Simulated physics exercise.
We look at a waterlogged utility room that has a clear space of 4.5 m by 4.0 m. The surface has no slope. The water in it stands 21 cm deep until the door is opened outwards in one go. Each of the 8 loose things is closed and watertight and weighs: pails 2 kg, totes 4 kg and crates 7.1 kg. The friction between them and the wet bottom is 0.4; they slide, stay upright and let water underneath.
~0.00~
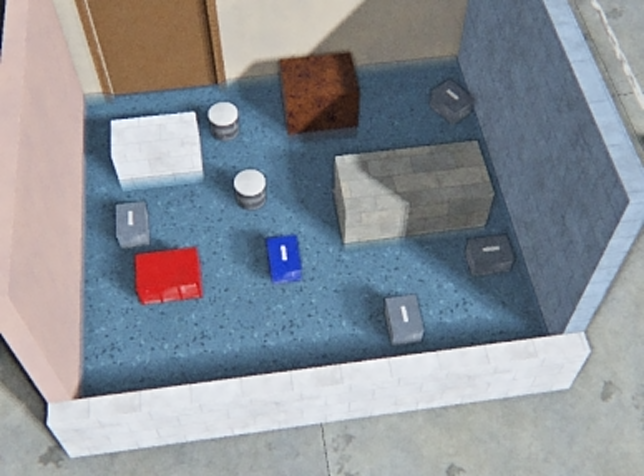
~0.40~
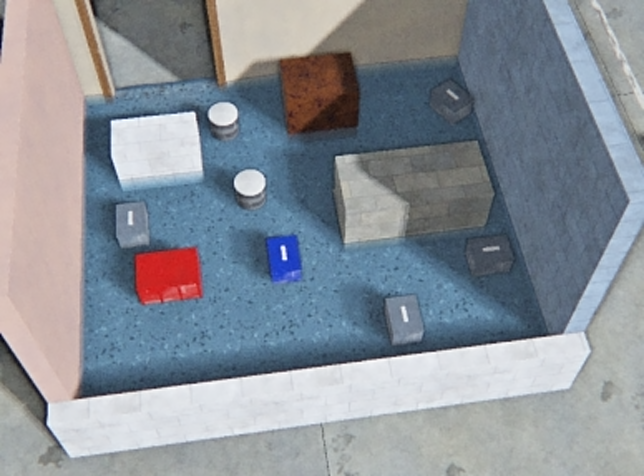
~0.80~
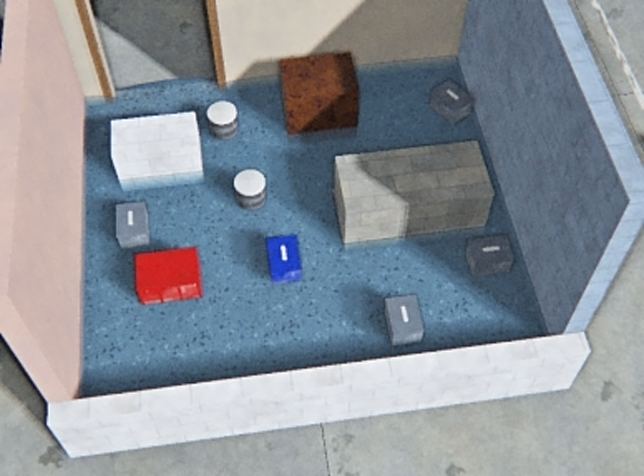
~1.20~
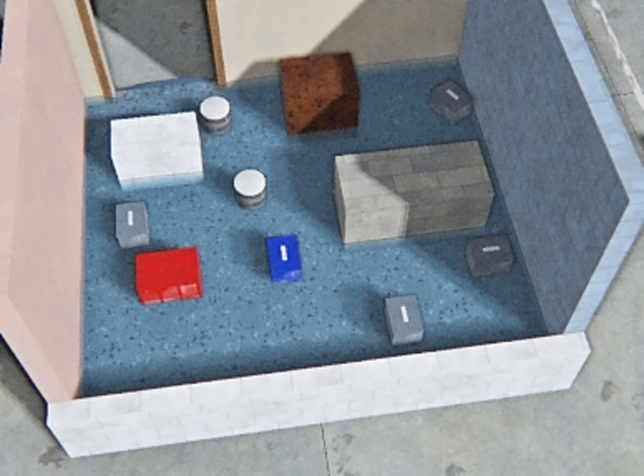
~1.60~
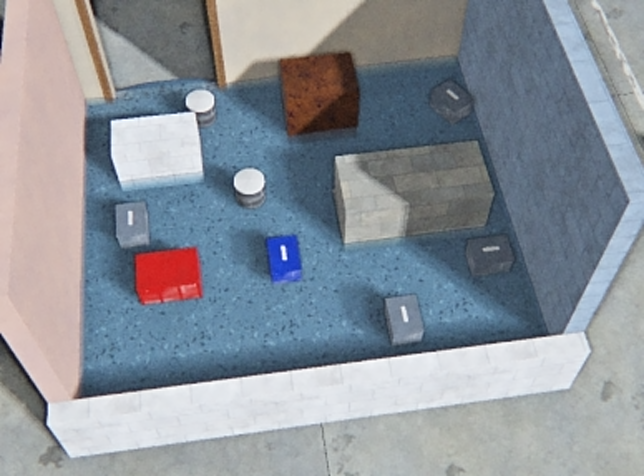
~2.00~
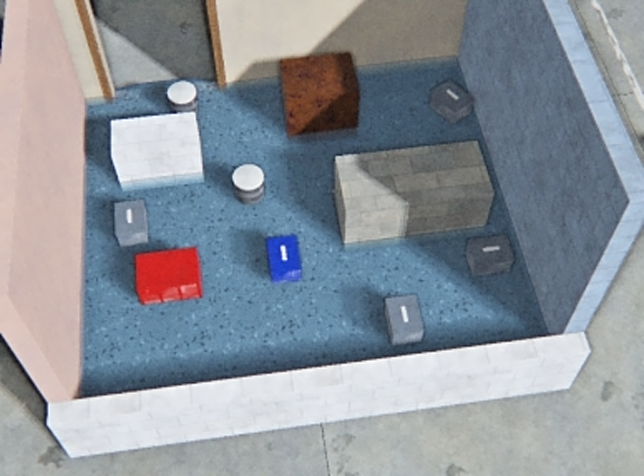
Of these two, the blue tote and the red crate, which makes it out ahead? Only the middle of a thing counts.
The blue one makes it out ahead.
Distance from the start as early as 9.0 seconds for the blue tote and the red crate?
Close to 120 cm for the first and 100 cm for the second.
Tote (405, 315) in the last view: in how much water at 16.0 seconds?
12 cm.
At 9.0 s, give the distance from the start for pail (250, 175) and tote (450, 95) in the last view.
Taking them in order, the first is washed out and the second is 30 cm.
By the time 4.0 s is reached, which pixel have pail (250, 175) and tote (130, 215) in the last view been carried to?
Near (230, 136) and (109, 185).
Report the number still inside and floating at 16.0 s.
The number is 5.
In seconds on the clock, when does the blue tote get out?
Near 13.5 s.
After 4.0 s the blue tote is near (271, 231), 0.3 m from its start, afloat; the red crate is near (161, 243), 0.3 m from its start, afloat; 1 of 8 are out; 7 afloat.
After 9.0 s the blue tote is near (245, 171), 1.2 m from its start, afloat; the red crate is near (141, 199), 1.0 m from its start, afloat; 2 of 8 are out; 6 afloat.
After 16.0 s the blue tote has gone out (at 13.4 s); the red crate is near (148, 179), 1.2 m from its start, afloat; 3 of 8 are out; 5 afloat.
After 20.0 s the blue tote has gone out (at 13.4 s); the red crate is near (149, 180), 1.2 m from its start, afloat; 3 of 8 are out; 5 afloat.
